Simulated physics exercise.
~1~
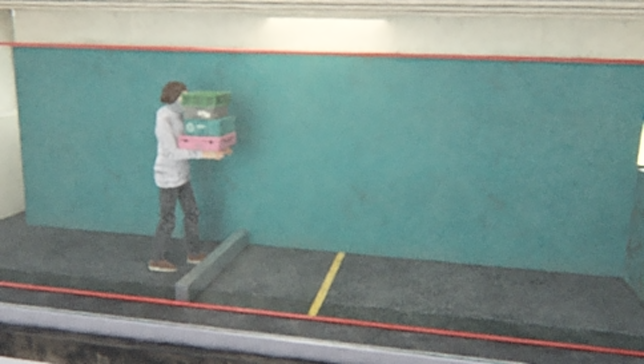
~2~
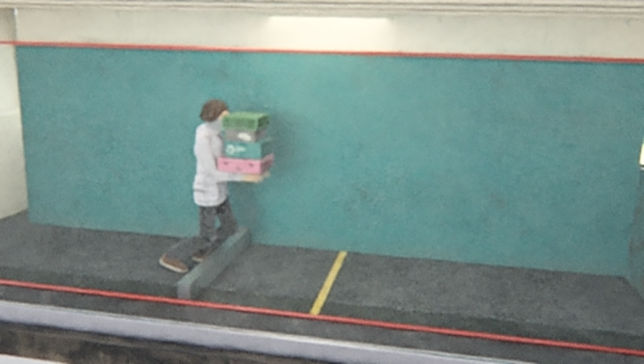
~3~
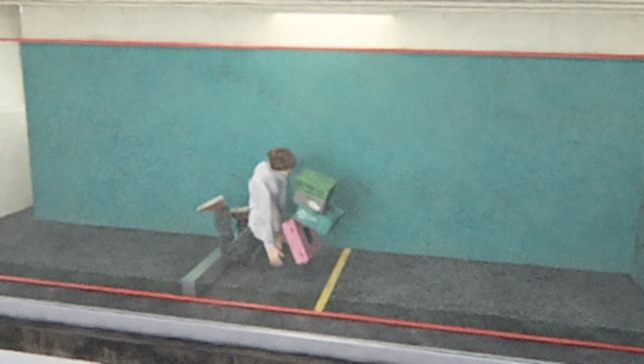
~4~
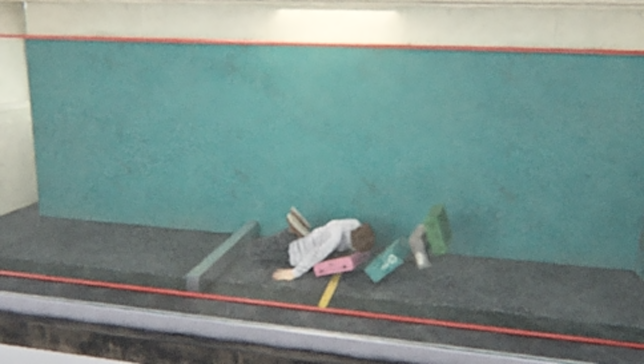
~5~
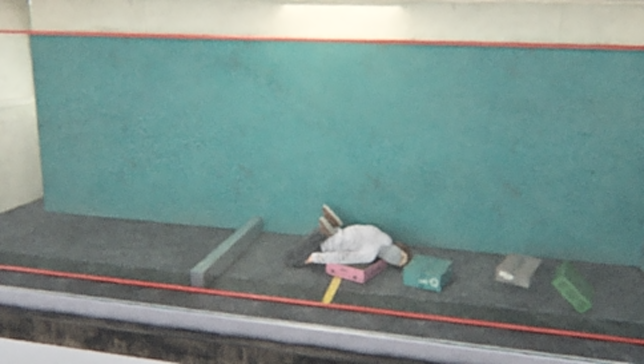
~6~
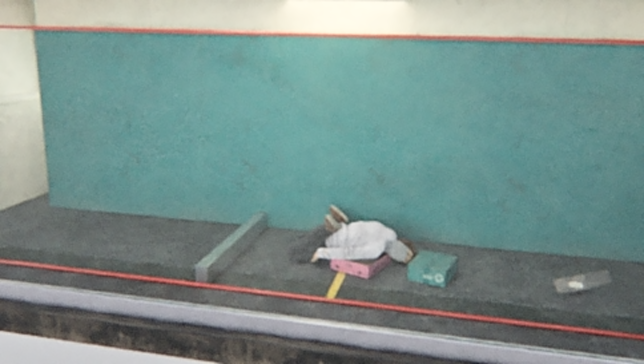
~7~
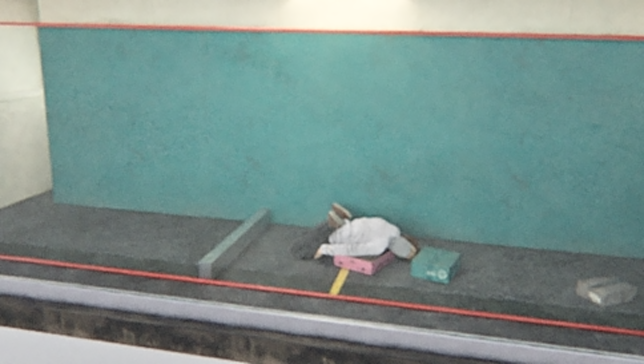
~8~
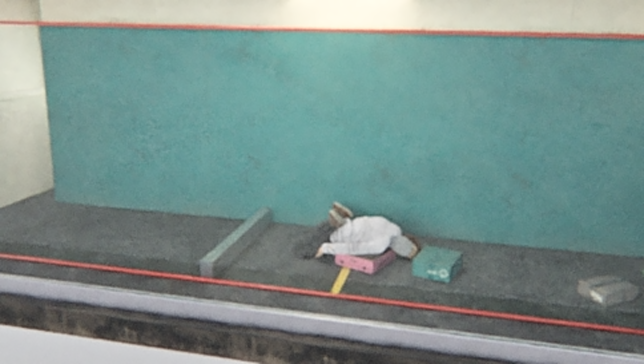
A person carrying stacked boxes trips over a low rail and falls, scattering them rightward past a yellow line.
